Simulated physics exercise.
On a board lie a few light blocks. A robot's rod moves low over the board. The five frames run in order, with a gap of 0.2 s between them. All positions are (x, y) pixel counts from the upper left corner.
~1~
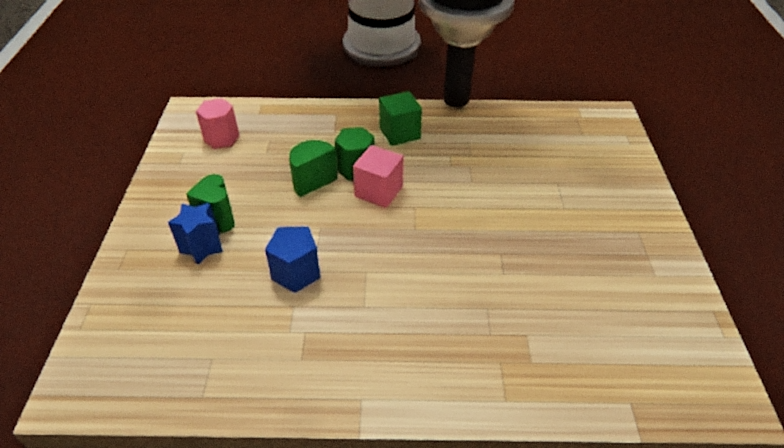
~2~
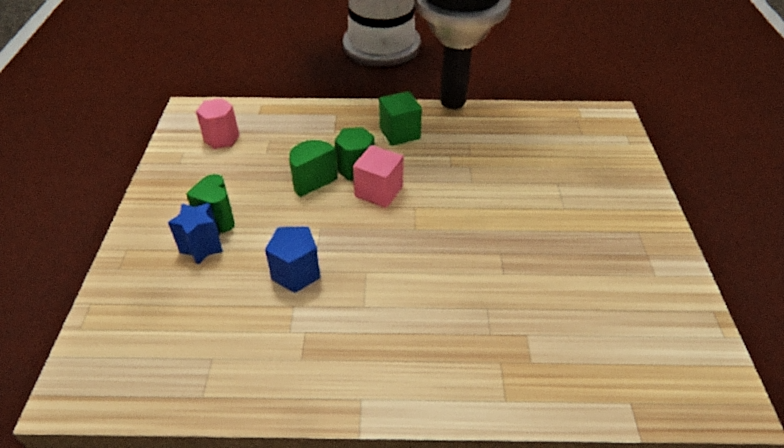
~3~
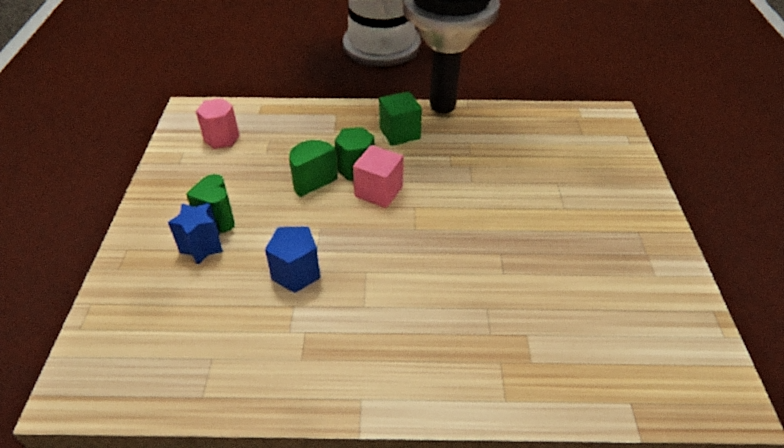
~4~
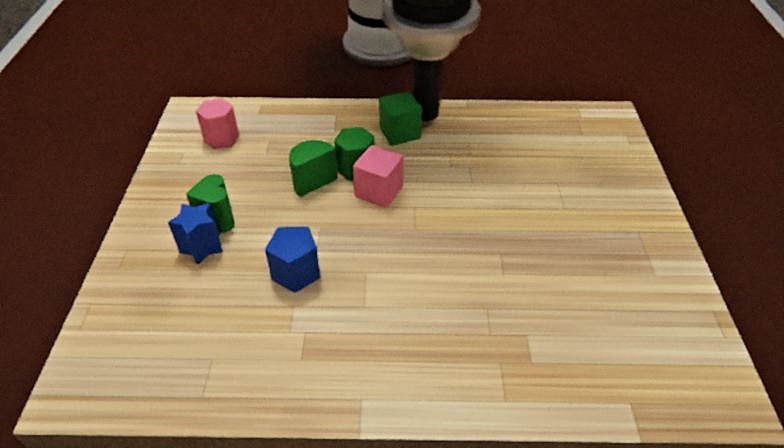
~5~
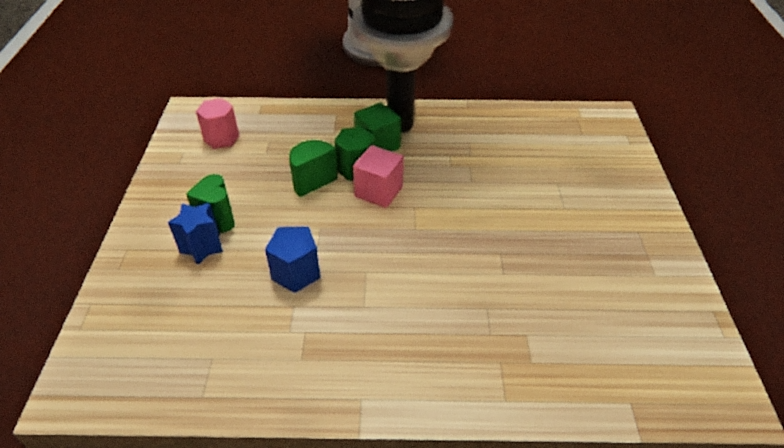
Robot rod moving left along the board's far edge and nudging a green cube toward a green hexagonal block near other blocks.
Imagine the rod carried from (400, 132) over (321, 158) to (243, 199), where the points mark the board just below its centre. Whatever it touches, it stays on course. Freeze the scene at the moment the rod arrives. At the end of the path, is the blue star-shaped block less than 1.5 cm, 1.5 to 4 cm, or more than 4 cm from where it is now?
The best fit is under 1.5 cm.
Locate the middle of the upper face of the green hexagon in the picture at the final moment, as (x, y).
In the picture, that point is around (334, 176).
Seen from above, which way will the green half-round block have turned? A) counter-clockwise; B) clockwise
B: Clockwise.
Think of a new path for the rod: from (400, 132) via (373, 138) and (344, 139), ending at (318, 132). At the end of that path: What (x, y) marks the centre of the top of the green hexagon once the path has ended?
The point I'd pick in the picture is (342, 152).
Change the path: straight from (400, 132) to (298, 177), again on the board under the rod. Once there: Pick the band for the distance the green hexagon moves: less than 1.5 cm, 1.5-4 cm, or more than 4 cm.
Shift: Over 4 cm.
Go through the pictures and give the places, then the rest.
In the first frame, lower end of the rod at (456, 101), tops of blocks, blue star-shaped block at (192, 216), green half-round block at (309, 151), green hexagon at (354, 138), green square block at (400, 103).
In the second frame, rod at (453, 102), blocks as before.
In the third frame, rod at (443, 107), blocks as before.
In the fourth frame, rod at (425, 114), blocks as before.
In the fifth frame, rod at (400, 125), blue star-shaped block at (192, 216), green half-round block at (309, 151), green hexagon at (354, 138), green square block at (377, 115).
The first path, step by step. One third of the way, rod at (346, 141); green half-round block at (295, 161), turned 60° clockwise; green hexagon at (336, 161), turned 40° anticlockwise; green square block at (330, 137), turned 45° anticlockwise.
Two thirds of the way, rod at (294, 163); green half-round block at (276, 182), turned 100° clockwise; green hexagon at (334, 175), turned 85° anticlockwise; green square block at (301, 161), turned 90° anticlockwise.
At the end, rod at (242, 191); blue star-shaped block not moved; green half-round block at (275, 183), turned 105° clockwise; green hexagon at (334, 176), turned 85° anticlockwise; green square block at (301, 162), turned 95° anticlockwise.
